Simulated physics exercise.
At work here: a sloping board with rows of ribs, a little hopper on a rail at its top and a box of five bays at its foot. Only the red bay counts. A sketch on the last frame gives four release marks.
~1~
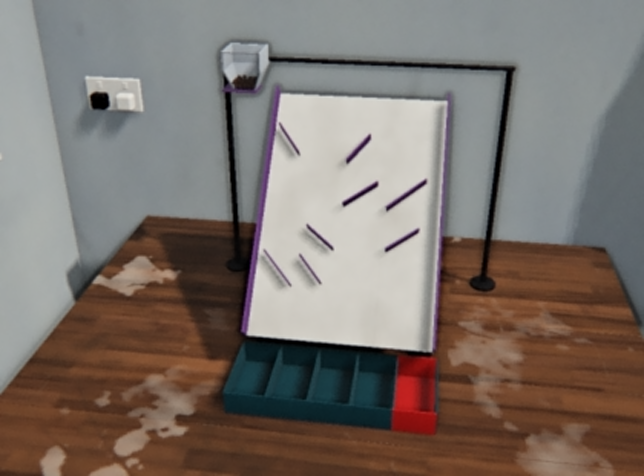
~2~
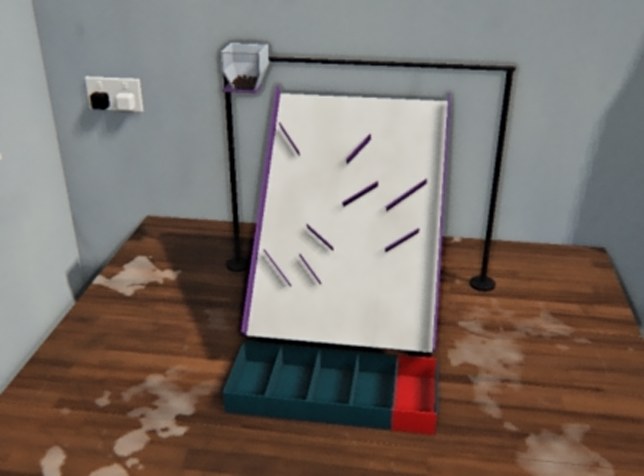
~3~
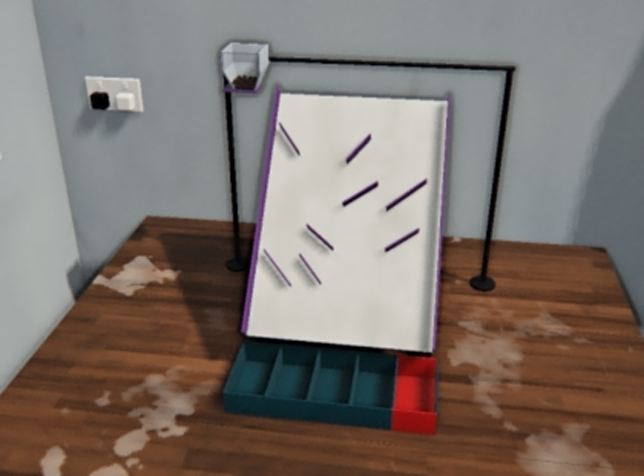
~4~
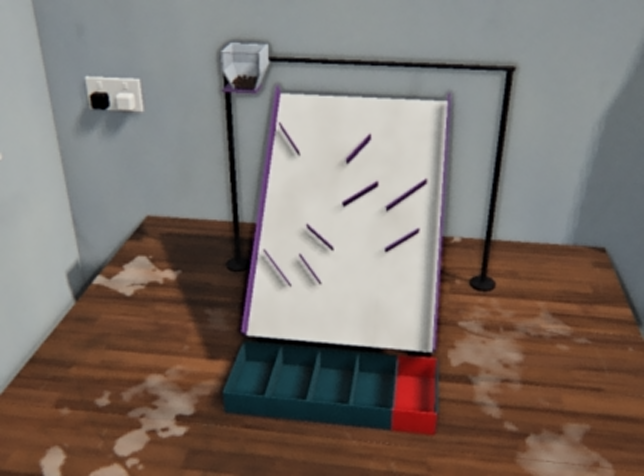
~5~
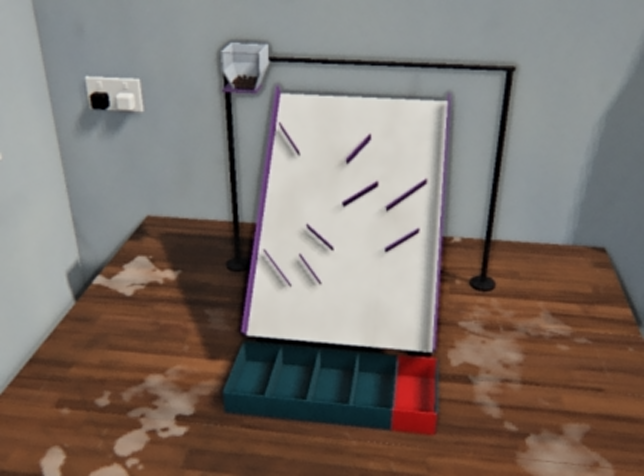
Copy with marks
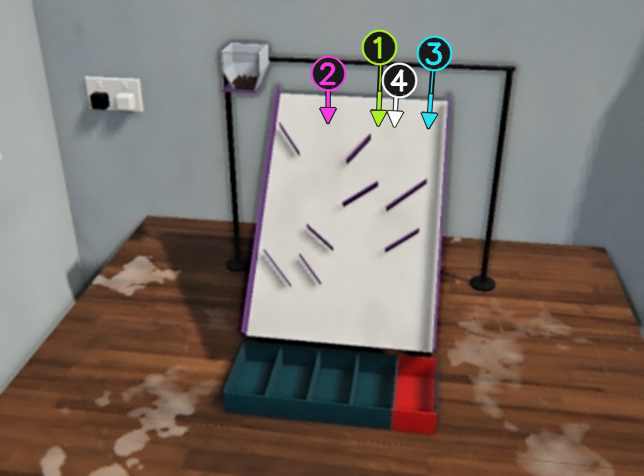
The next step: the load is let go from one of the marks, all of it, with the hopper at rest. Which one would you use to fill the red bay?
The best mark is 3.
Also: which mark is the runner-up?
That is mark 2.
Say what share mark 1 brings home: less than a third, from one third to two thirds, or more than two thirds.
Less than a third.
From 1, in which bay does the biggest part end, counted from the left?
It is the third one.
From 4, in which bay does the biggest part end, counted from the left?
The third from the left.
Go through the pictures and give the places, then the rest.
The first frame shows hopper at (247, 83), allspice berries, door shut.
The second frame shows ribs (279, 122) to (298, 151), (346, 159) to (371, 134), (342, 203) to (378, 181).
The third frame shows ribs (386, 207) to (427, 179), (306, 224) to (333, 247), (385, 249) to (419, 228).
The fourth frame shows ribs (264, 249) to (289, 283), (299, 254) to (320, 281).
The fifth frame shows red bay at (414, 421), number 5 of 5 from the left.
On the marked copy, mark 1 meets the board at (378, 120); mark 2 meets the board at (327, 117); mark 3 meets the board at (428, 122); mark 4 meets the board at (394, 121).
With 1, none in the red bay, nearly all in other bays, a small part outside the box.
With 2, a small part in the red bay, most in other bays, a small part outside the box.
With 3, about a third in the red bay, about half in other bays, a small part outside the box.
With 4, a stray few in the red bay, nearly all in other bays, a small part outside the box.
